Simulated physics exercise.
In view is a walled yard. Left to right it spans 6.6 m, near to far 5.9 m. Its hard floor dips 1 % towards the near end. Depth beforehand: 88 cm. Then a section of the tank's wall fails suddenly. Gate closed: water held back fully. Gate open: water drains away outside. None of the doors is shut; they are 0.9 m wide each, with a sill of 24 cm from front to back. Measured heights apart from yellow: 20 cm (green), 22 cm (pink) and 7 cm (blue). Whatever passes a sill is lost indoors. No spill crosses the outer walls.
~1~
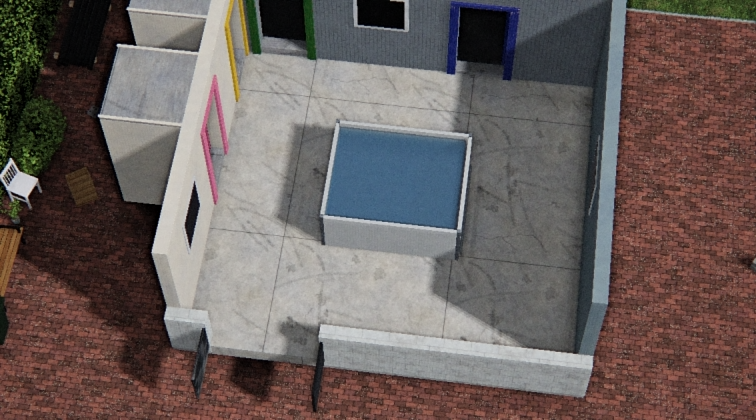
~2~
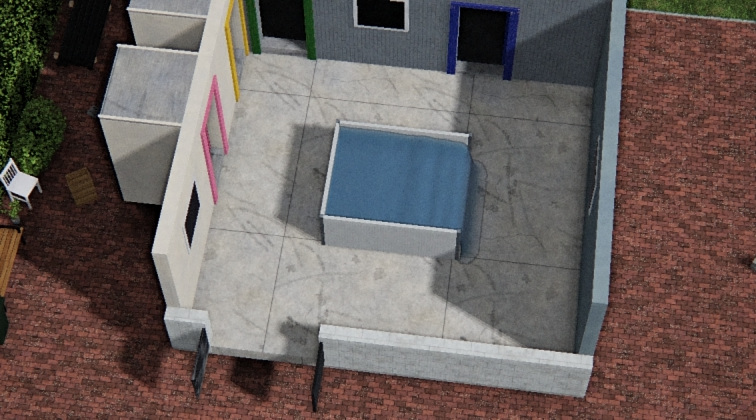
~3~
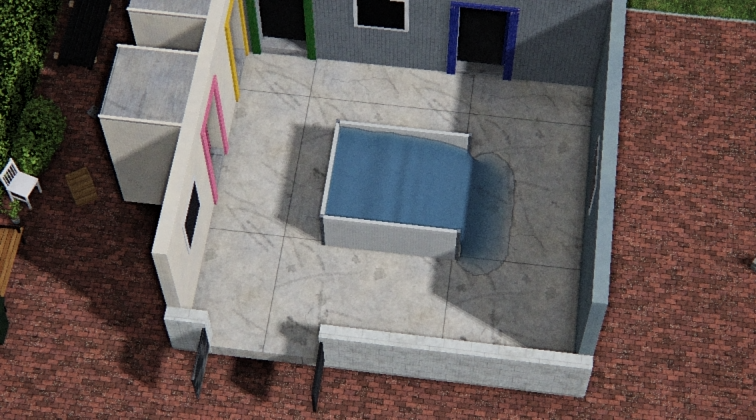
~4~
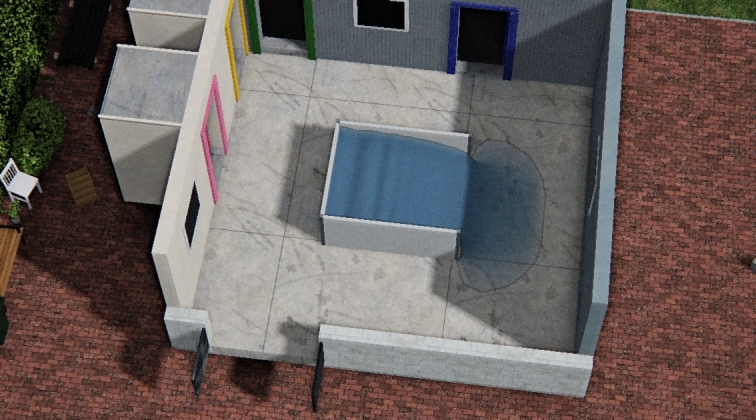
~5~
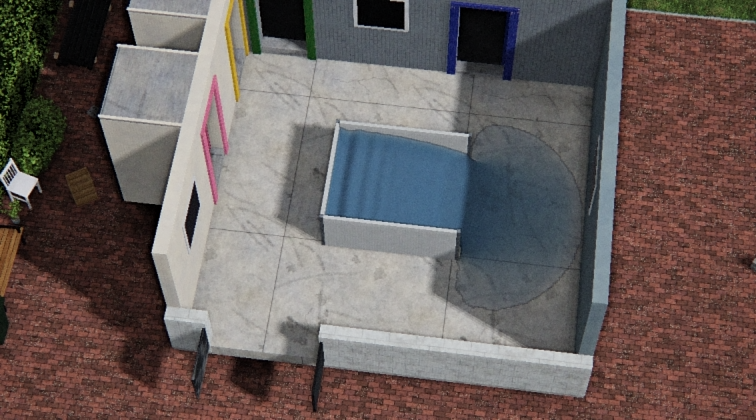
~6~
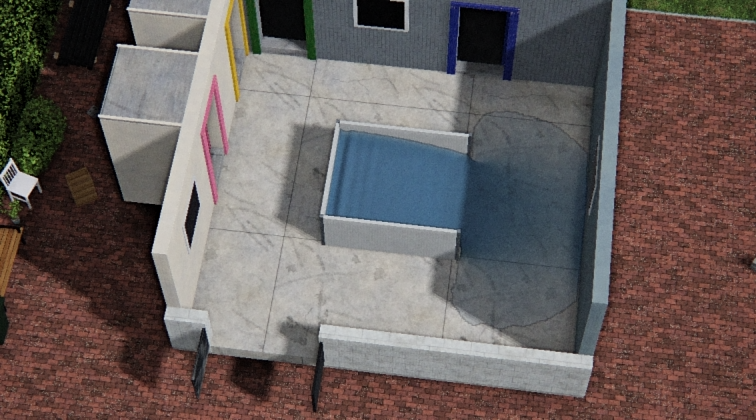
In a walled yard, water pours from the tank's open right side and spreads across the floor.
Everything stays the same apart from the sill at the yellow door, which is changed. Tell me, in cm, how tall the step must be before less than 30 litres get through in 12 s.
It would have to be roughly 13 cm high.
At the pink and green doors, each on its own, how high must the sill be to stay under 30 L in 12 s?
About 16 cm at pink and about 10.5 cm at green.
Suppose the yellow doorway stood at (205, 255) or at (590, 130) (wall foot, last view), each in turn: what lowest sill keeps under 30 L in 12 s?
Minimums: About 16 cm and 23 cm.
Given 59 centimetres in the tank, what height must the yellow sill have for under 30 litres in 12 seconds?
Roughly 7.0 centimetres.
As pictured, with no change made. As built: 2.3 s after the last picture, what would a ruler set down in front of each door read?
Door by door, in centimetres - green 0, pink 0, blue 13, yellow 0.
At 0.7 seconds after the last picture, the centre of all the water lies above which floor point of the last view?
(465, 212) or so.
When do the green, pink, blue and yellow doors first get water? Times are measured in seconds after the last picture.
So green sees it at 2.8 s, pink at 3.6 s, blue at 1.4 s and yellow at 3.2 s.
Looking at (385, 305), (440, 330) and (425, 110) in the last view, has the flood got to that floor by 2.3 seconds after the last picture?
In order: Soaked, soaked, soaked.
Then, 0.7 s after the last picture water covers 30 % of the floor, deepest (57 cm) near (578, 226); it has not reached the yellow door.
Then, 2.3 s after the last picture water covers 60 % of the floor, deepest (44 cm) near (556, 373); it has not reached the yellow door.
Then, 11.3 s after the last picture water covers 95 % of the floor, deepest (14 cm) near (325, 336); 10 cm at the yellow door, 0 litres in over its 23 cm sill.
At the yellow door as built, the water peaked near 18 cm, 4.7 s after the last picture.
With a sill of 12 cm, 47 litres would have come in within the 12 s; with 14 cm, 19 litres. So under 30 litres takes about 13 cm.
